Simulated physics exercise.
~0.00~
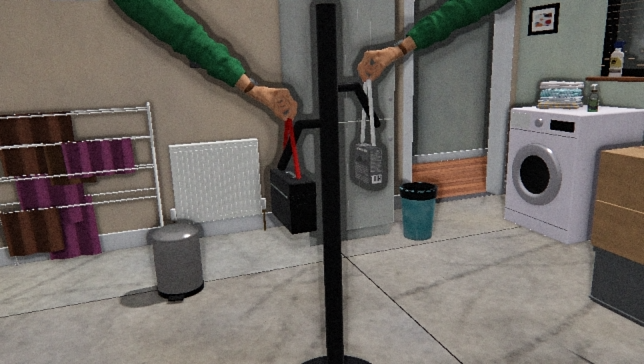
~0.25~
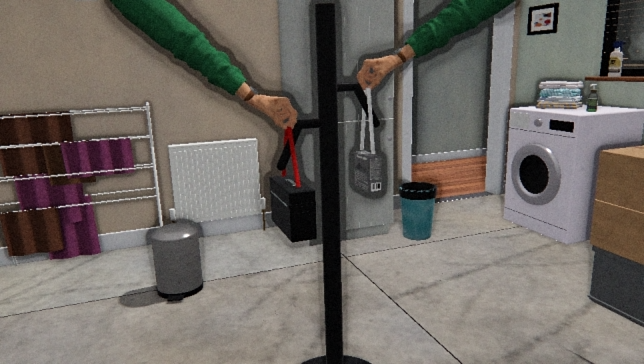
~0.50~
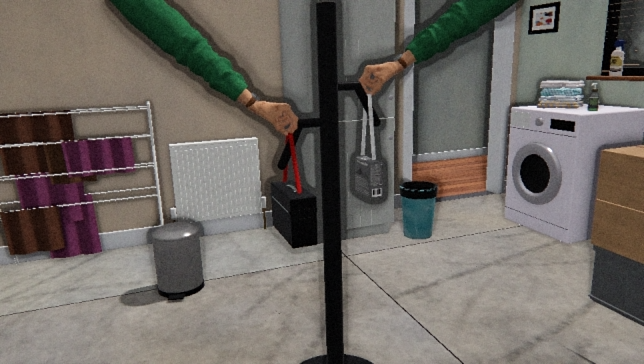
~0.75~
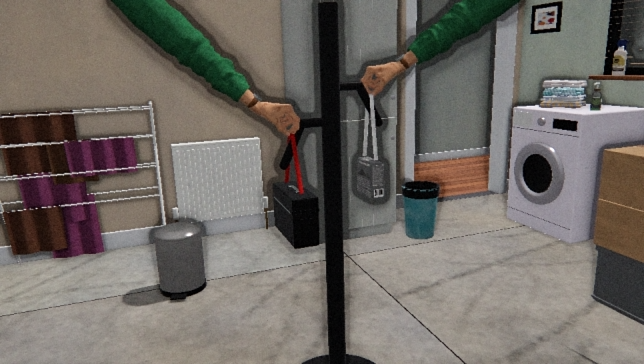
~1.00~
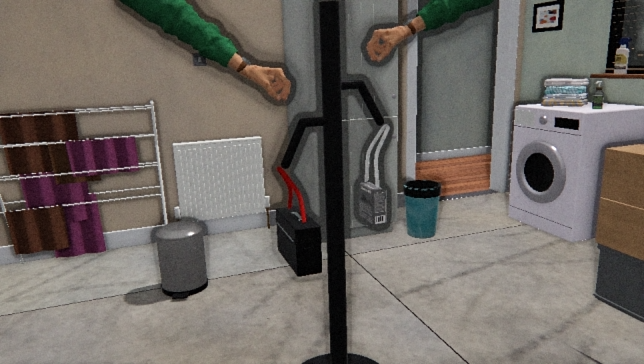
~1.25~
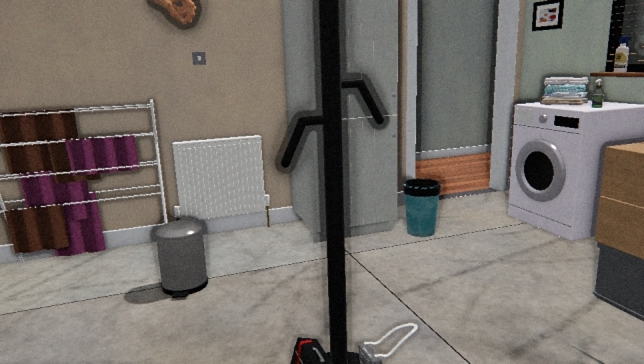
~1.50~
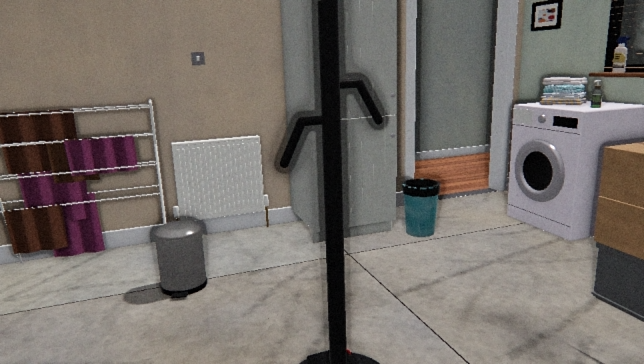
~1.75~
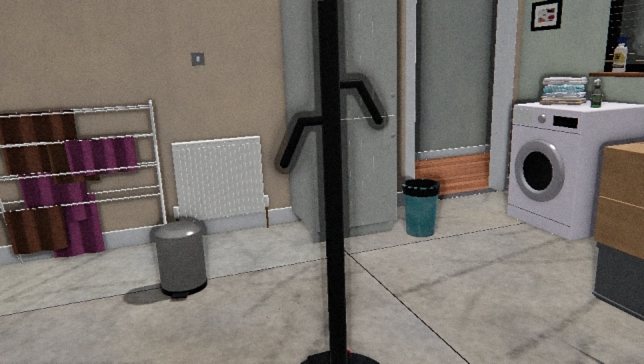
Two hands lower a black case and grey pouch onto pegs, release them, and both fall.
